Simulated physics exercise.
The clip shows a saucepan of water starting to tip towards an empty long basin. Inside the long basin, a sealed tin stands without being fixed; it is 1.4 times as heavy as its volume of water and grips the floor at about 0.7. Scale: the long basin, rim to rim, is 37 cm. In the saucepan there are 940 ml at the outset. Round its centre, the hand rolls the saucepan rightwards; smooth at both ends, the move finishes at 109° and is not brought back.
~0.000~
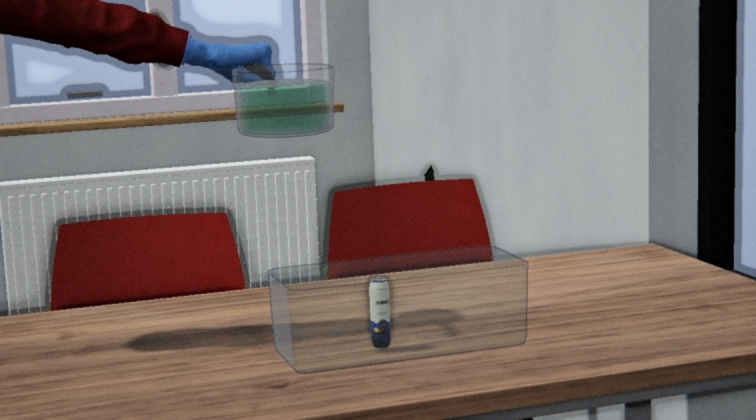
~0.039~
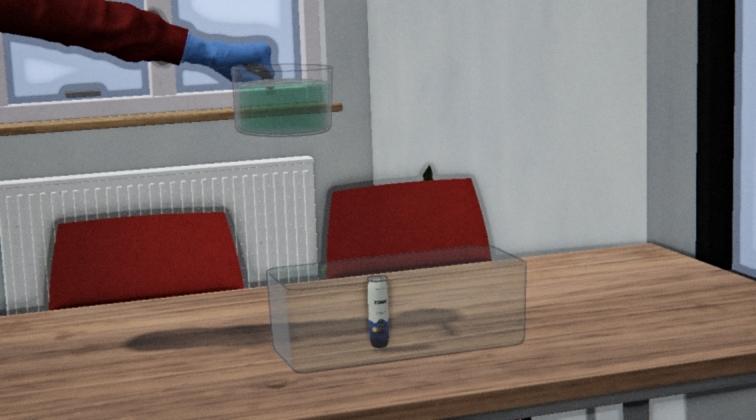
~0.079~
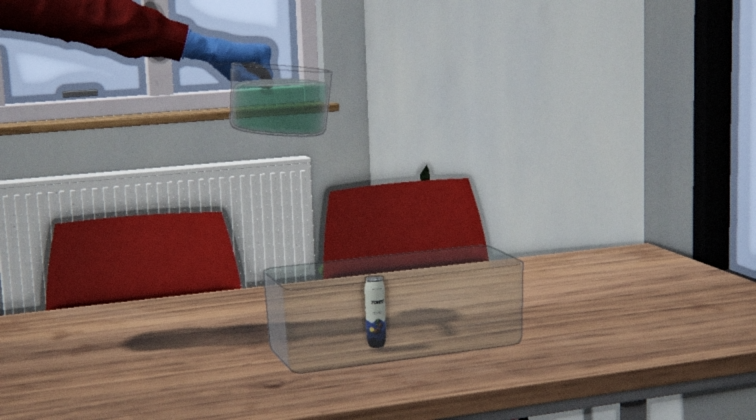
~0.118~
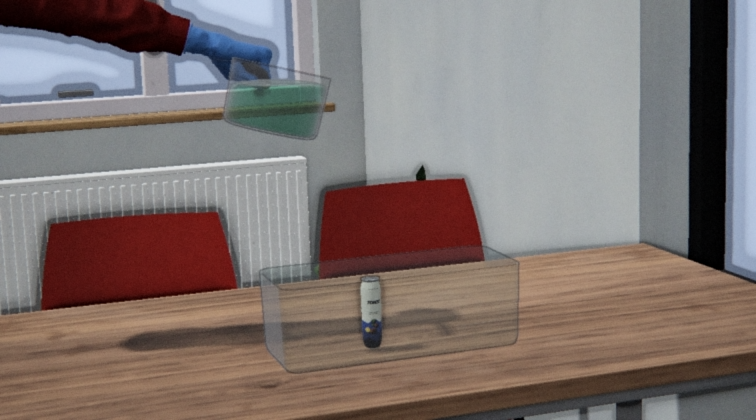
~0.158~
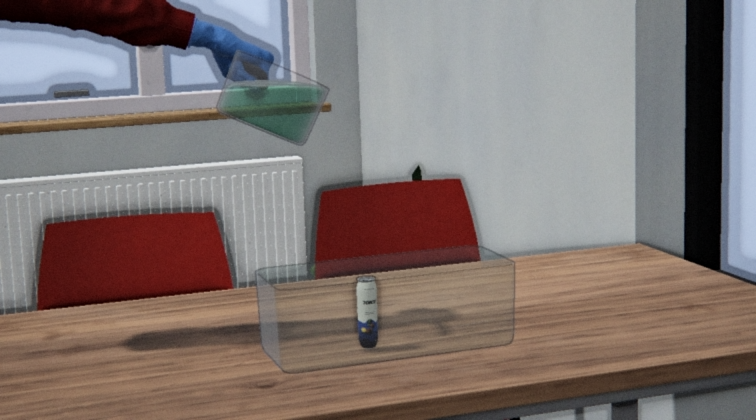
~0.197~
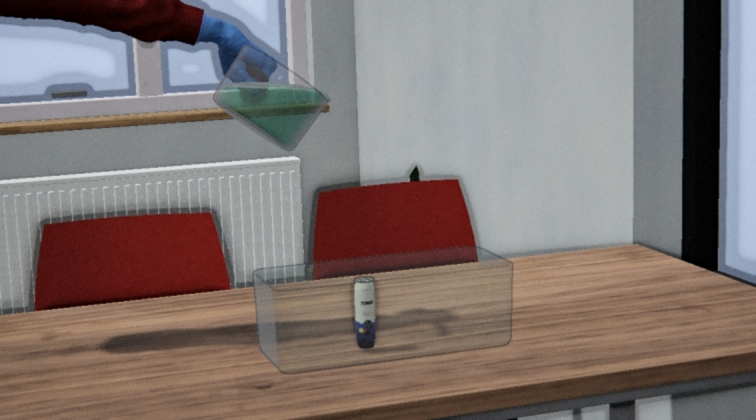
Above a wooden table with two red chairs behind it, a blue-gloved hand tilted a clear pan of green water steadily rightwards, while a small tin stood inside the long clear basin below.
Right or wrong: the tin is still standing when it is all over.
Right, it is still standing.
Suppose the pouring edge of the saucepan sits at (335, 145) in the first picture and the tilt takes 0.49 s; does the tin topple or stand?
Then the tin comes down.
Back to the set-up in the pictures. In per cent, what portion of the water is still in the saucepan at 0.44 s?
32 %.
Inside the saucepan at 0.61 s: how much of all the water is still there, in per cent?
Close to 6 in a hundred.
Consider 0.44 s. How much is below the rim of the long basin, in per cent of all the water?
Close to 4 in a hundred.
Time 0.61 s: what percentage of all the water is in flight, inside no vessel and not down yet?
Close to 20 in every hundred parts.
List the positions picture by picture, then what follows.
It leans 0°; its right rim is at (330, 66); the water meets the walls at (236, 87) and (328, 81); the long basin's rim runs from (278, 281) to (511, 255); the tin's top is at (379, 282), in the first frame.
It leans 2°; its right rim is at (330, 68); the water meets the walls at (235, 86) and (327, 81), in the second frame.
It leans 7°; its right rim is at (329, 72); the water meets the walls at (233, 86) and (325, 82), in the third frame.
It leans 15°; its right rim is at (328, 79); the water meets the walls at (229, 87) and (324, 84), in the fourth frame.
It leans 26°; its right rim is at (326, 90); the water meets the walls at (224, 87) and (324, 86), in the fifth frame.
It leans 38°; its right rim is at (324, 103); the water meets the walls at (219, 87) and (320, 95); 2 per cent is over the edge, in the sixth frame.
By 0.44 s the tilt is 106° and 32 per cent is still to pour; the tin stands where it began.
By 0.61 s the tilt is 109° and 6 per cent is still to pour; the tin stands where it began.
By 0.79 s the tilt is 109° and 1 per cent is still to pour; the tin stands where it began.
By 0.99 s the tilt is 109° and 0 per cent is still to pour; the tin stands where it began.
At rest the tin stands where it began.
